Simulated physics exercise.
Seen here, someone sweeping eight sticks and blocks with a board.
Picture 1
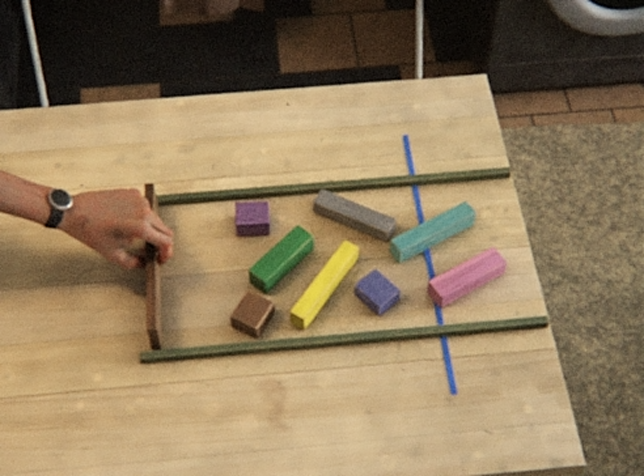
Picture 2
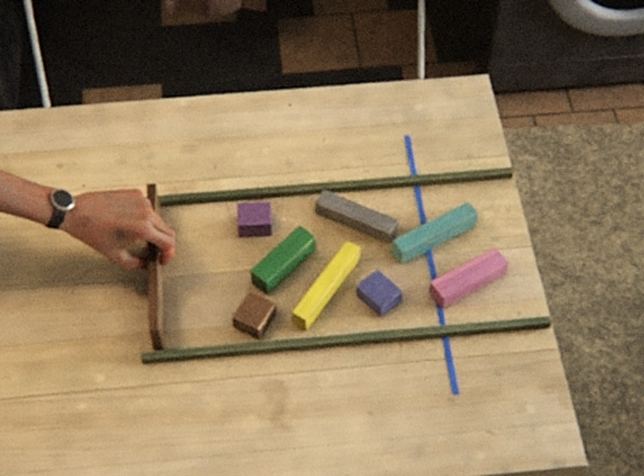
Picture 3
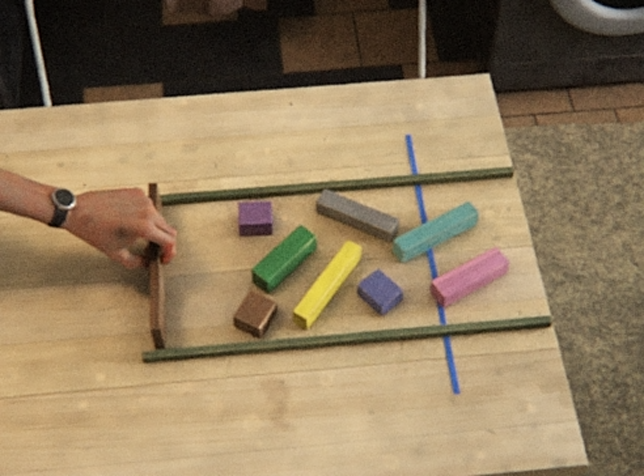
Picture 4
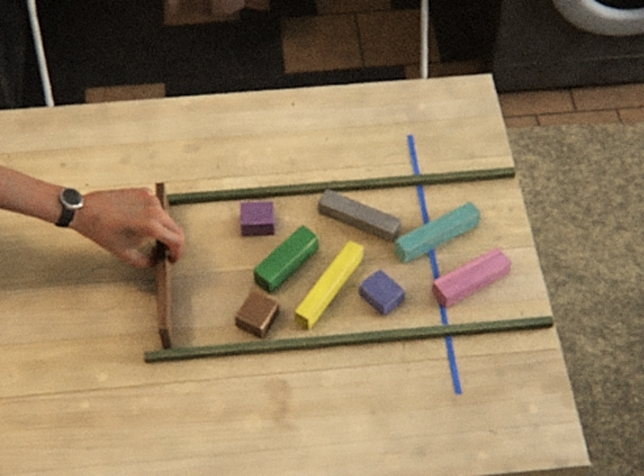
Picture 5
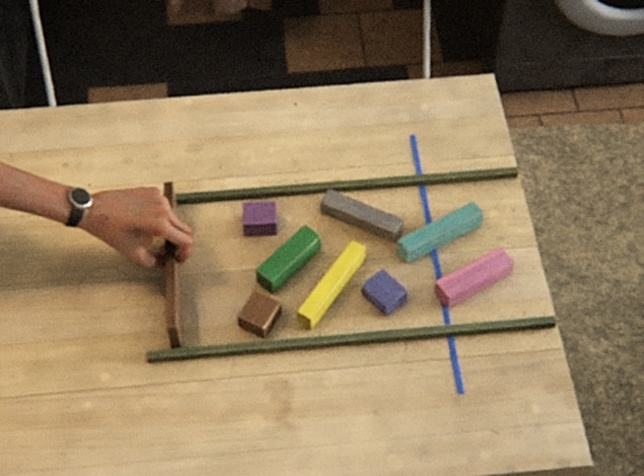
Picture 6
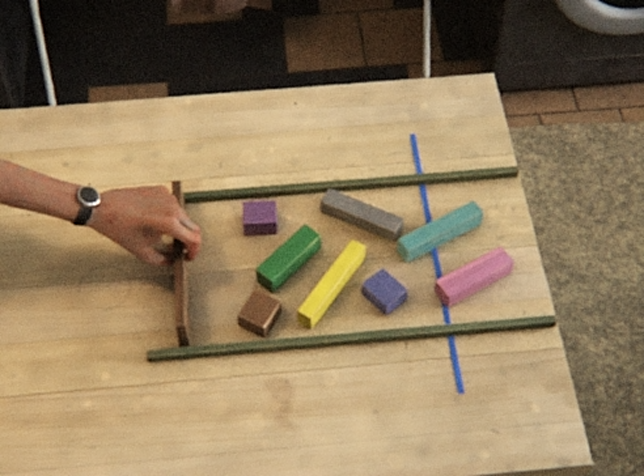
On a wooden table, a hand slides a brown board slightly right toward colourful blocks.
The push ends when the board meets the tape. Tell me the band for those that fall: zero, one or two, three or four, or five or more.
In the end the number that fall off is zero.
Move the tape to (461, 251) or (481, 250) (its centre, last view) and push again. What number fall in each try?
It would be 2 and 3.
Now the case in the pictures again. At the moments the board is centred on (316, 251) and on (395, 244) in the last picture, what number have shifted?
First 6, then 8.
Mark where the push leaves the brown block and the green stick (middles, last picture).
The brown block stops around (458, 288); the green stick around (462, 241).
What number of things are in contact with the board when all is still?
The number is 3.
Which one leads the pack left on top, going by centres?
That is the pink stick.
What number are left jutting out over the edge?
2 of them.
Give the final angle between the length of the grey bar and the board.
About 30°.
Soon after, none off yet; pink stick at rest near (474, 276); turquoise bar at rest near (440, 231); blue block at rest near (384, 292).
Then, none off yet; pink stick at rest near (474, 276); turquoise bar moving near (443, 234); blue block moved about its own width near (412, 294).
Further on, none off yet; pink stick moved a little near (514, 279); turquoise bar moved a little near (488, 245); blue block moved well along near (474, 298).
At rest, the number that fall off is zero.
